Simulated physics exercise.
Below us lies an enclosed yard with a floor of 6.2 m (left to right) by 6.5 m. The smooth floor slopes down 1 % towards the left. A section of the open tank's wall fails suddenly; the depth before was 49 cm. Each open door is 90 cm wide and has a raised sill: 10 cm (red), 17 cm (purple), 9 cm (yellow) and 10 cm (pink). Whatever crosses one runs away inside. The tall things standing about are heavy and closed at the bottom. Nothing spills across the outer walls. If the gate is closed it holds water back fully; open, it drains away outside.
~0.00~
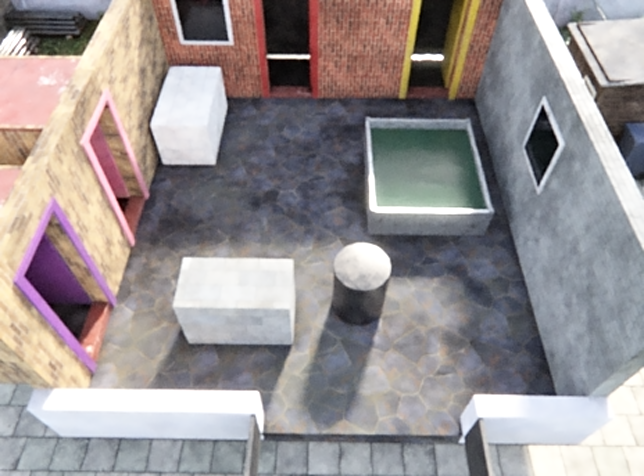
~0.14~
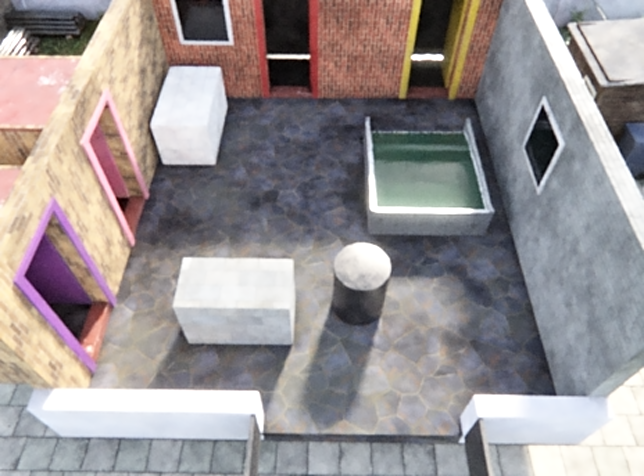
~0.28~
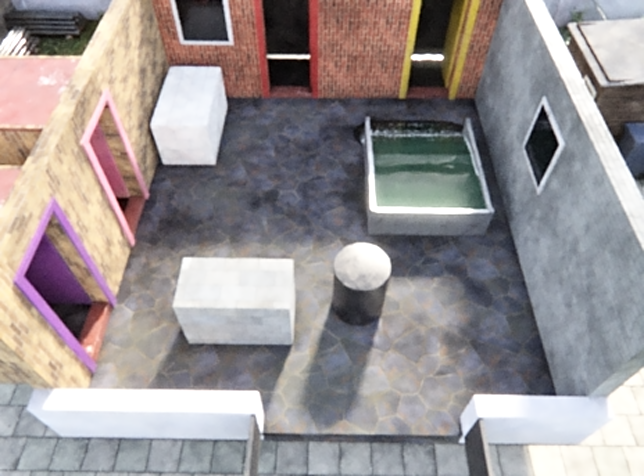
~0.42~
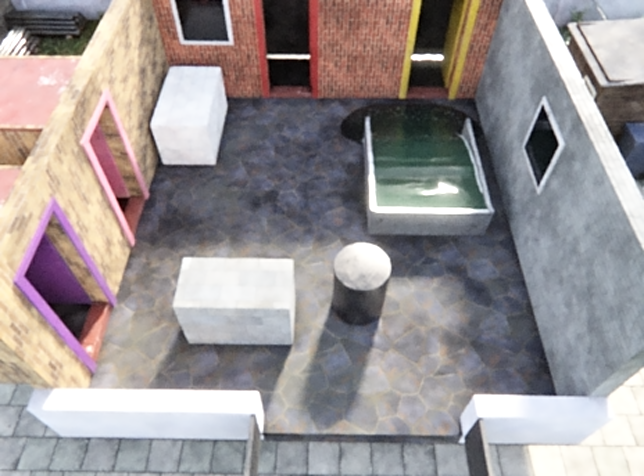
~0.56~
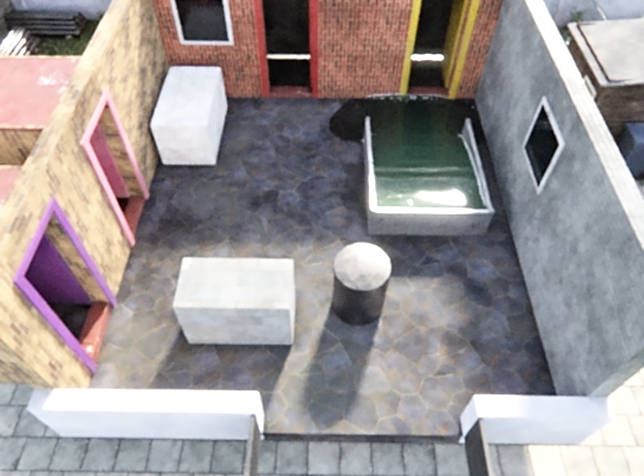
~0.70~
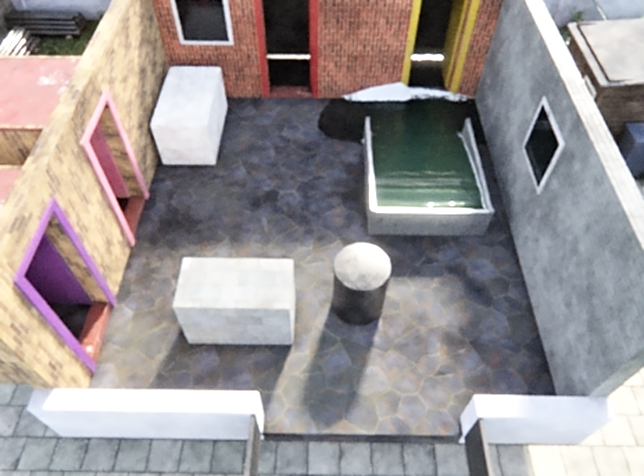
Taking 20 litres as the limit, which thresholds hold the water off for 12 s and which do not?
Door by door: At the red door it keeps below the limit; at the purple door it does not reach the limit; at the yellow door it passes the limit; at the pink door it keeps below the limit.
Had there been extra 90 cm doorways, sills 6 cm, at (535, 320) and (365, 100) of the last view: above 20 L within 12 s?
In turn: Not over, above.
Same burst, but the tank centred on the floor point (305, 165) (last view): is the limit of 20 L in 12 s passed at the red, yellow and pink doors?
Against that limit: Red above, yellow not over, pink under.
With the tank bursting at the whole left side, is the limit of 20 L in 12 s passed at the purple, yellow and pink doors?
Then: Purple below, yellow under, pink over.
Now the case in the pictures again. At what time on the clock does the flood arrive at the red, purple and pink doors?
Arrival: Red 1.2 s, purple 5.5 s, pink 4.0 s.
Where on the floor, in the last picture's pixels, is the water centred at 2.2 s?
Near (399, 142).
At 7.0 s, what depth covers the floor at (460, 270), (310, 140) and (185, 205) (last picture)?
In that order: 1, 2 and 3 cm.
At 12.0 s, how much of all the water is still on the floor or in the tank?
Roughly 76 in a hundred.
After 1.4 s water covers 15 % of the floor and is deepest (33 cm) near (396, 105); red door 6 cm at the sill, 0 L in, purple door not reached, yellow door 30 cm at the sill, 78 L in, pink door not reached.
After 2.2 s water covers 20 % of the floor and is deepest (30 cm) near (405, 105); red door 10 cm at the sill, 0 L in, purple door not reached, yellow door 30 cm at the sill, 193 L in, pink door not reached.
After 3.5 s water covers 35 % of the floor and is deepest (24 cm) near (178, 98); red door 8 cm at the sill, 0 L in, purple door not reached, yellow door 19 cm at the sill, 312 L in, pink door not reached.
After 7.0 s water covers 70 % of the floor and is deepest (12 cm) near (86, 397); red door 7 cm at the sill, 1 L in, purple door 6 cm at the sill, 0 L in, yellow door 6 cm at the sill, 347 L in, pink door 3 cm at the sill, 0 L in.
After 12.0 s water covers 90 % of the floor and is deepest (8 cm) near (208, 412); red door 5 cm at the sill, 1 L in, purple door 7 cm at the sill, 0 L in, yellow door 5 cm at the sill, 348 L in, pink door 5 cm at the sill, 0 L in.
